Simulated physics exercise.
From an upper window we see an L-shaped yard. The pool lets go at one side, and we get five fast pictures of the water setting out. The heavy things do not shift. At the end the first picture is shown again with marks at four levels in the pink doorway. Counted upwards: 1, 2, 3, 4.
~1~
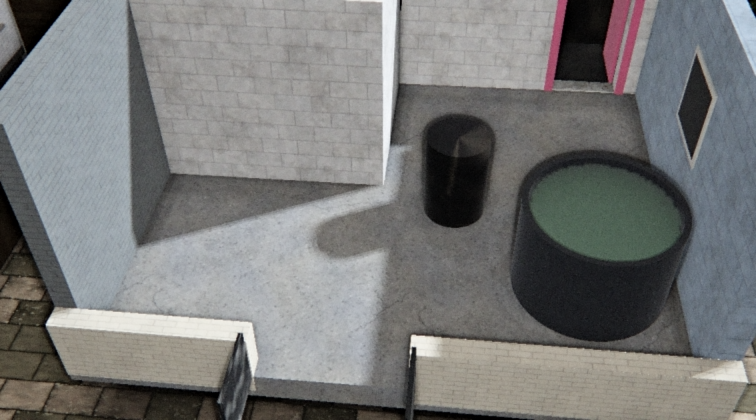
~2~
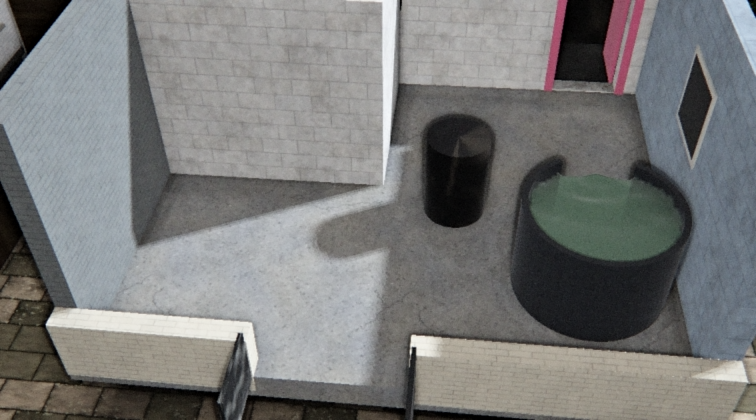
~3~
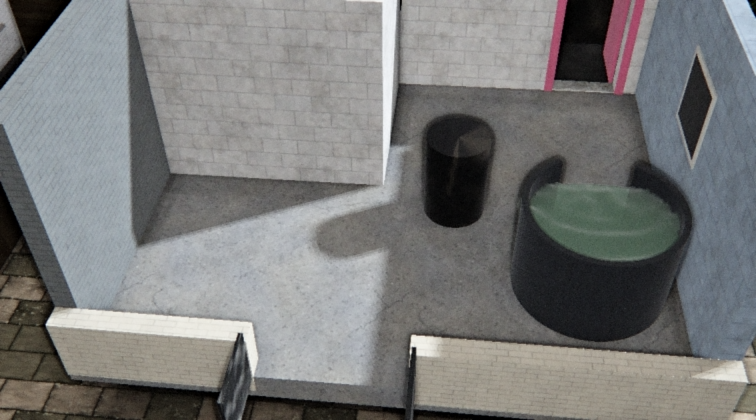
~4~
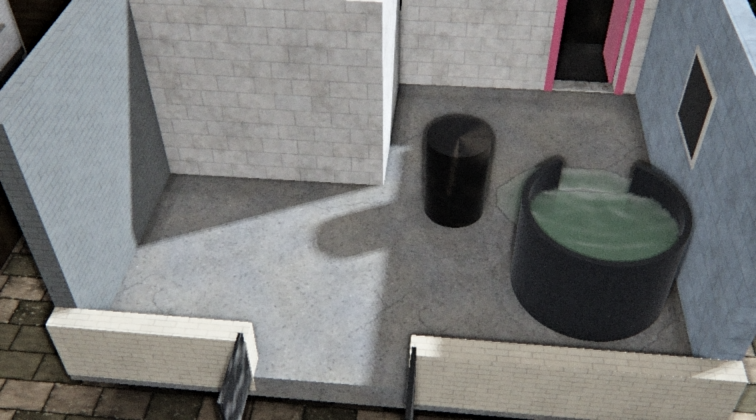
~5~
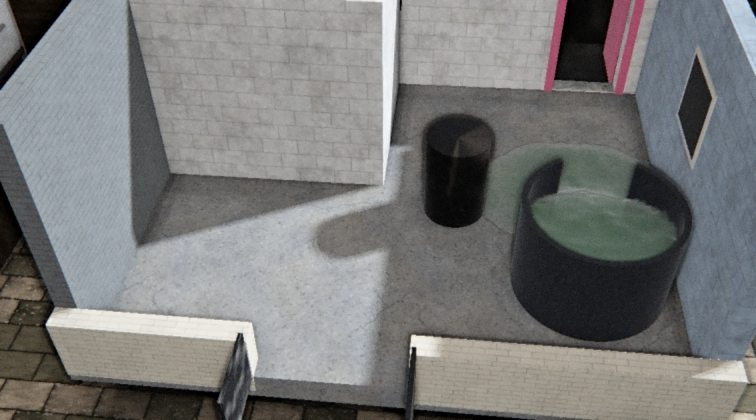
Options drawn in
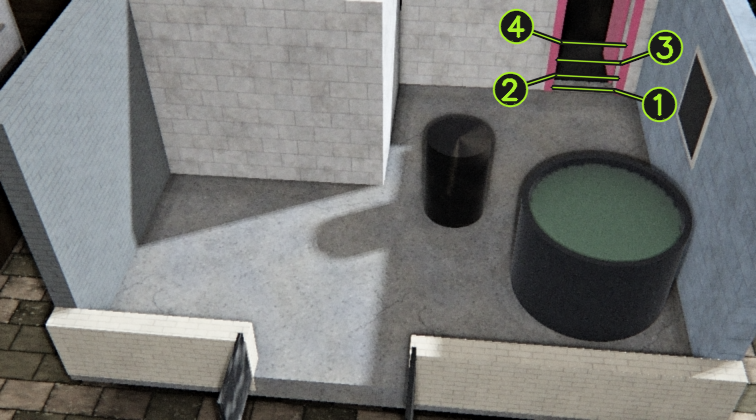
Green water leaves a gap in the round dark pool and spreads across the grey yard.
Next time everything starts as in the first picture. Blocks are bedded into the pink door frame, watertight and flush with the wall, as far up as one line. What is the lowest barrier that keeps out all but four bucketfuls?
Mark 3.
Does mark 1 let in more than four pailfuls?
Yes, that goes wrong.
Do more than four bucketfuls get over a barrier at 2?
Yes, that goes wrong.
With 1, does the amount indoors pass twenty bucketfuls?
Yes.
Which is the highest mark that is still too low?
It is 2.
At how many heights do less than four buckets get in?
Two.
On the marked copy, 1 at (583, 89); 2 at (586, 76); 3 at (589, 61); 4 at (592, 43); from the bottom up 1, 2, 3, 4.
With 1, dozens of bucketfuls pour in.
With 2, about 14 bucketfuls get in.
With 3, a splash gets over, under a bucket.
With 4, nothing gets over.
